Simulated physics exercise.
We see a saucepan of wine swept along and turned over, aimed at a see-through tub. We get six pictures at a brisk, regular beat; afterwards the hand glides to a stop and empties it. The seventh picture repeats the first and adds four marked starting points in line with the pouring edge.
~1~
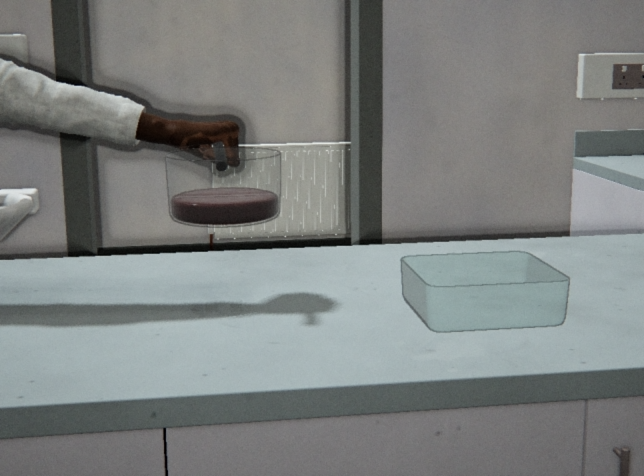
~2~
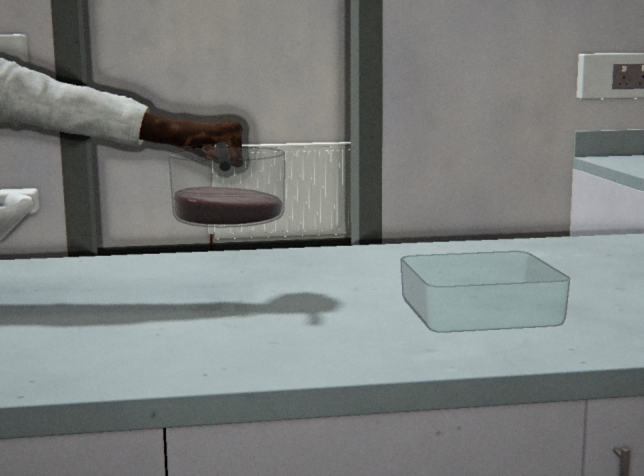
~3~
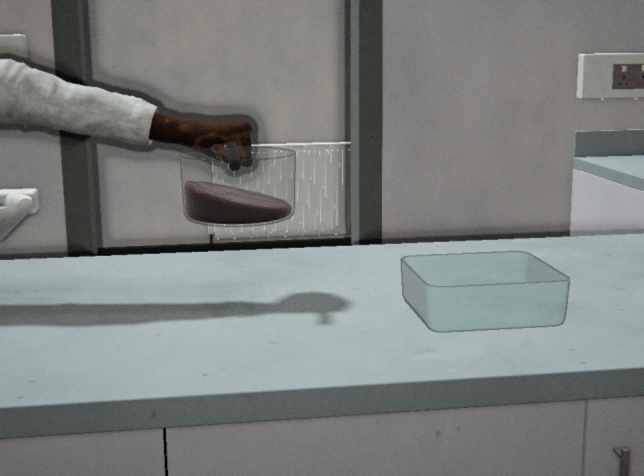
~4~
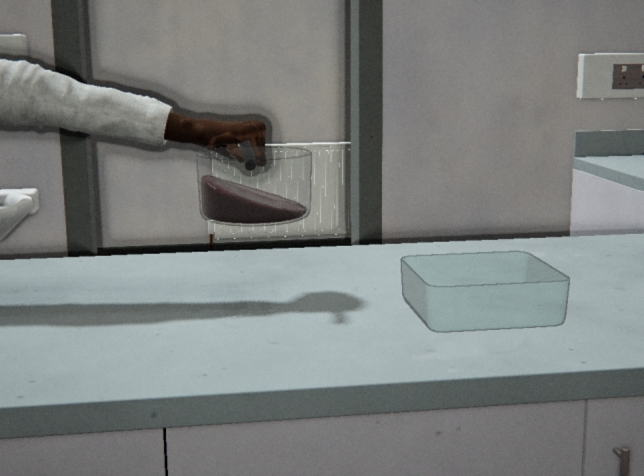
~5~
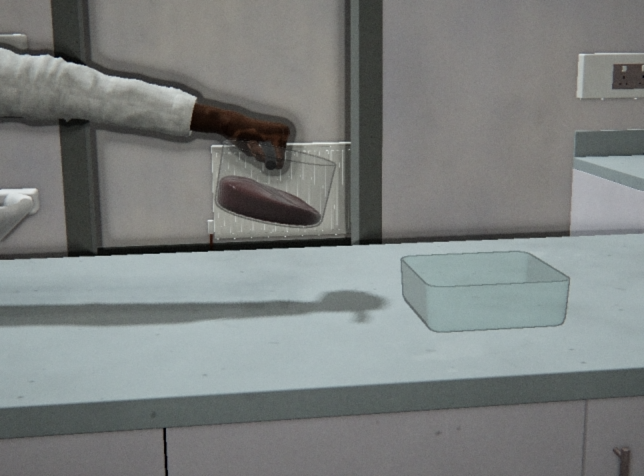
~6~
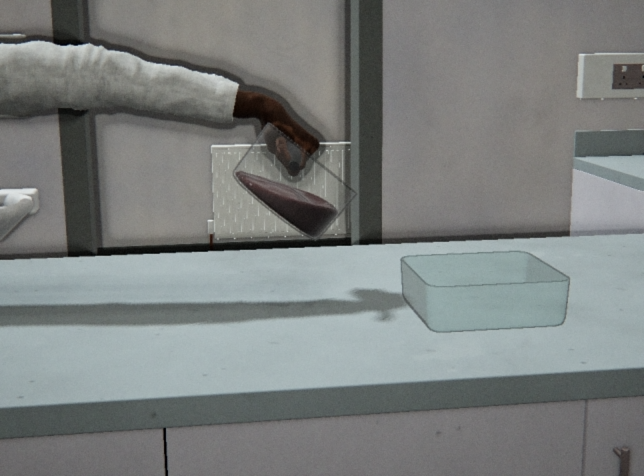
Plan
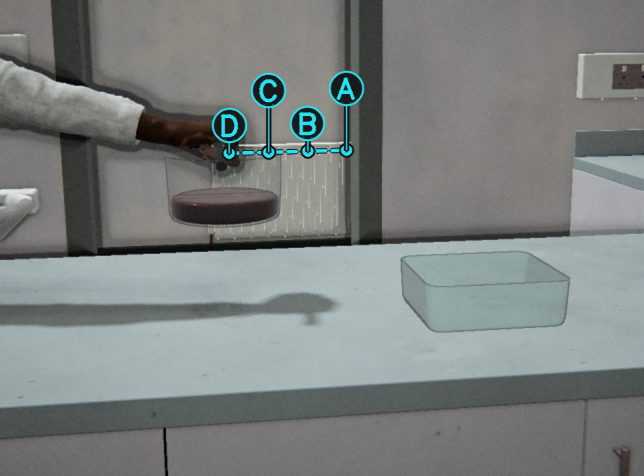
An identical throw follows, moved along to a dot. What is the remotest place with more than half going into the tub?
B.
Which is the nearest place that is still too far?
C it is.
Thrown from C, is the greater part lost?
Yes.
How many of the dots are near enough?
Two of the four.
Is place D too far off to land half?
Yes, it does.
In cyan, A at (346, 150); B at (307, 151); C at (268, 152); D at (229, 153).
With A, about 72 % lands in the tub, 5 % falls short and 23 % goes beside or beyond.
With B, about 64 % lands in the tub, 15 % falls short and 21 % goes beside or beyond.
With C, about 20 % lands in the tub, 74 % falls short and 6 % goes beside or beyond.
With D, about 0 % lands in the tub, 99 % falls short.
